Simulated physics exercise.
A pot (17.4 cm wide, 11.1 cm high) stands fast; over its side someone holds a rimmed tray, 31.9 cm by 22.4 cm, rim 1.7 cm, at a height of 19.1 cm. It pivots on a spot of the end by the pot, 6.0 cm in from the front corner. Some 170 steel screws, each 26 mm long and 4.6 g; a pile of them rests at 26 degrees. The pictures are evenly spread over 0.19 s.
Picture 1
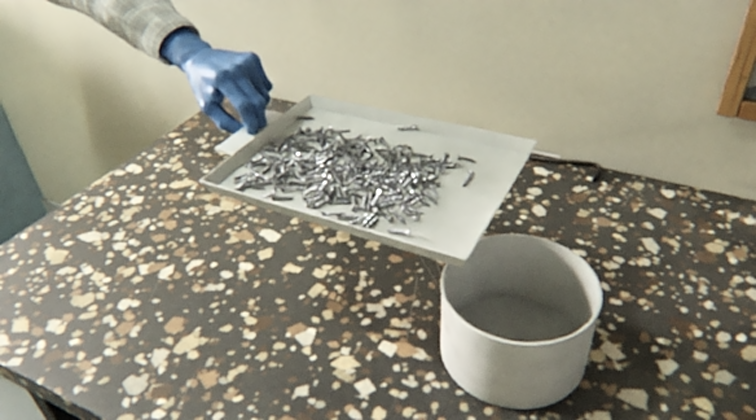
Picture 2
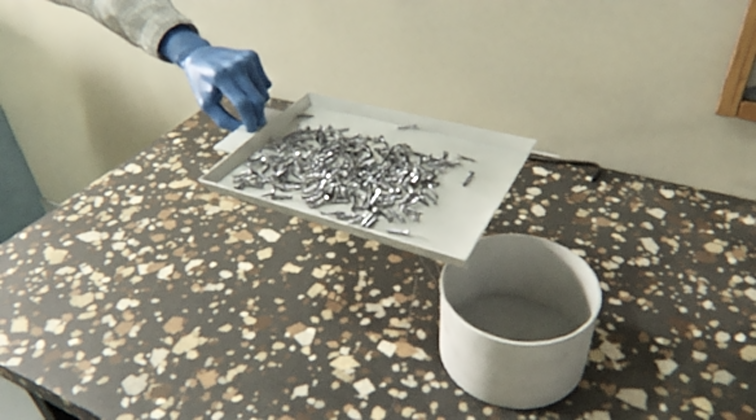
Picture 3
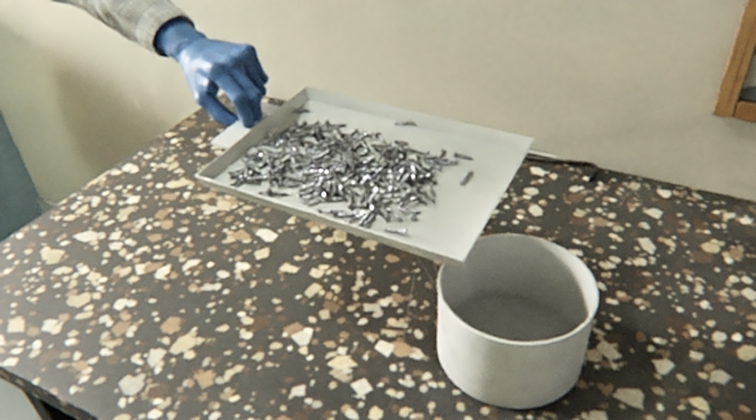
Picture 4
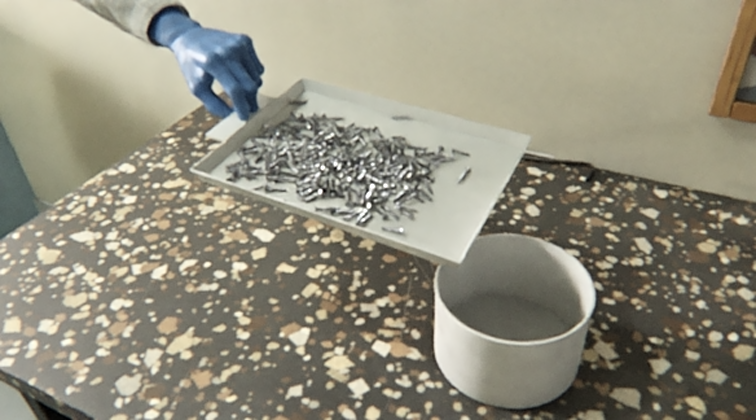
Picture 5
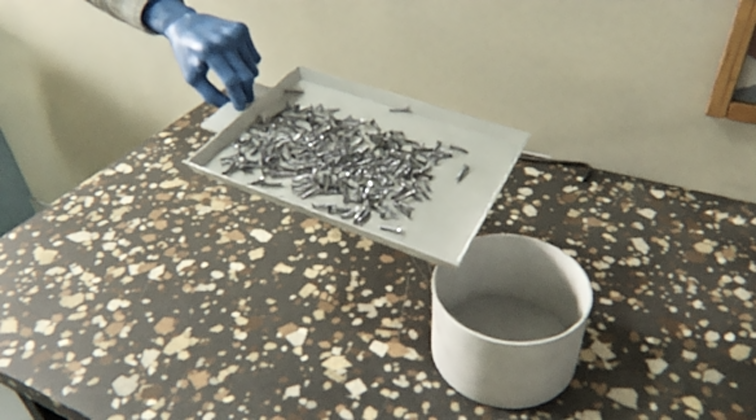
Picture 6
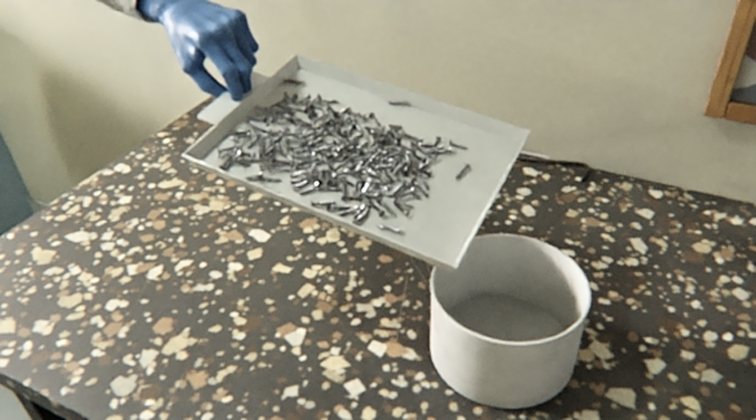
We see a blue-gloved hand at the left end of a pale rimmed tray of small metal screws, gradually raising that end so the tray slopes toward a white pot on a speckled table, while the pile stays bunched.
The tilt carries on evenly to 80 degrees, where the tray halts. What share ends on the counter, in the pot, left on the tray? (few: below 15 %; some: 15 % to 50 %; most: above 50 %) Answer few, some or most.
On the counter: Most; in the pot: Some; left on the tray: Few.
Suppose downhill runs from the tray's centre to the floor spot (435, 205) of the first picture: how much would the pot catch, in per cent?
About 70 per cent.
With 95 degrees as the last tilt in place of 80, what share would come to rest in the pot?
In that case some 35 per cent.
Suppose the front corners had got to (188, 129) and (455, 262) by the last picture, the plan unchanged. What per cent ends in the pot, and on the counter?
Pot 45, counter 55.
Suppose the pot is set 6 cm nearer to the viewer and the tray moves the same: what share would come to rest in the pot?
In that case some 100 per cent.
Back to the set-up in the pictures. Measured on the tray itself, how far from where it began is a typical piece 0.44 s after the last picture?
Roughly 8 cm.
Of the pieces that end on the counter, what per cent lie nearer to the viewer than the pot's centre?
Some 100 per cent.
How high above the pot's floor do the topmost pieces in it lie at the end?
Some 1.5 cm.
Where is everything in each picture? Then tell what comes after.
The first picture shows tray tilt 0 degrees, front corners at (207, 179) and (463, 253); middle of the pieces at (342, 171); pot at (520, 284).
The second picture shows tray tilt 0 degrees, front corners at (206, 178) and (462, 254); middle of the pieces at (341, 170).
The third picture shows tray tilt 2 degrees, front corners at (203, 174) and (460, 255); middle of the pieces at (339, 167).
The fourth picture shows tray tilt 4 degrees, front corners at (198, 168) and (457, 256), lowest corner right front; middle of the pieces at (335, 162).
The fifth picture shows tray tilt 7 degrees, front corners at (194, 161) and (455, 258), lowest corner right front; middle of the pieces at (333, 156).
The sixth picture shows tray tilt 10 degrees, front corners at (191, 153) and (453, 260), lowest corner right front; middle of the pieces at (331, 151); pot at (509, 284).
Then, 0.44 s after the last picture, tilt 43 degrees; the tray holds 100 %, the pot 0 %.
Then, 0.74 s after the last picture, tilt 66 degrees; the tray holds 50 %, the pot 5 %.
Then, 1.13 s after the last picture, tilt 80 degrees; the tray holds 0 %, the pot 30 %.
In the end, counter 70 %, pot 30 %, tray 0 %.
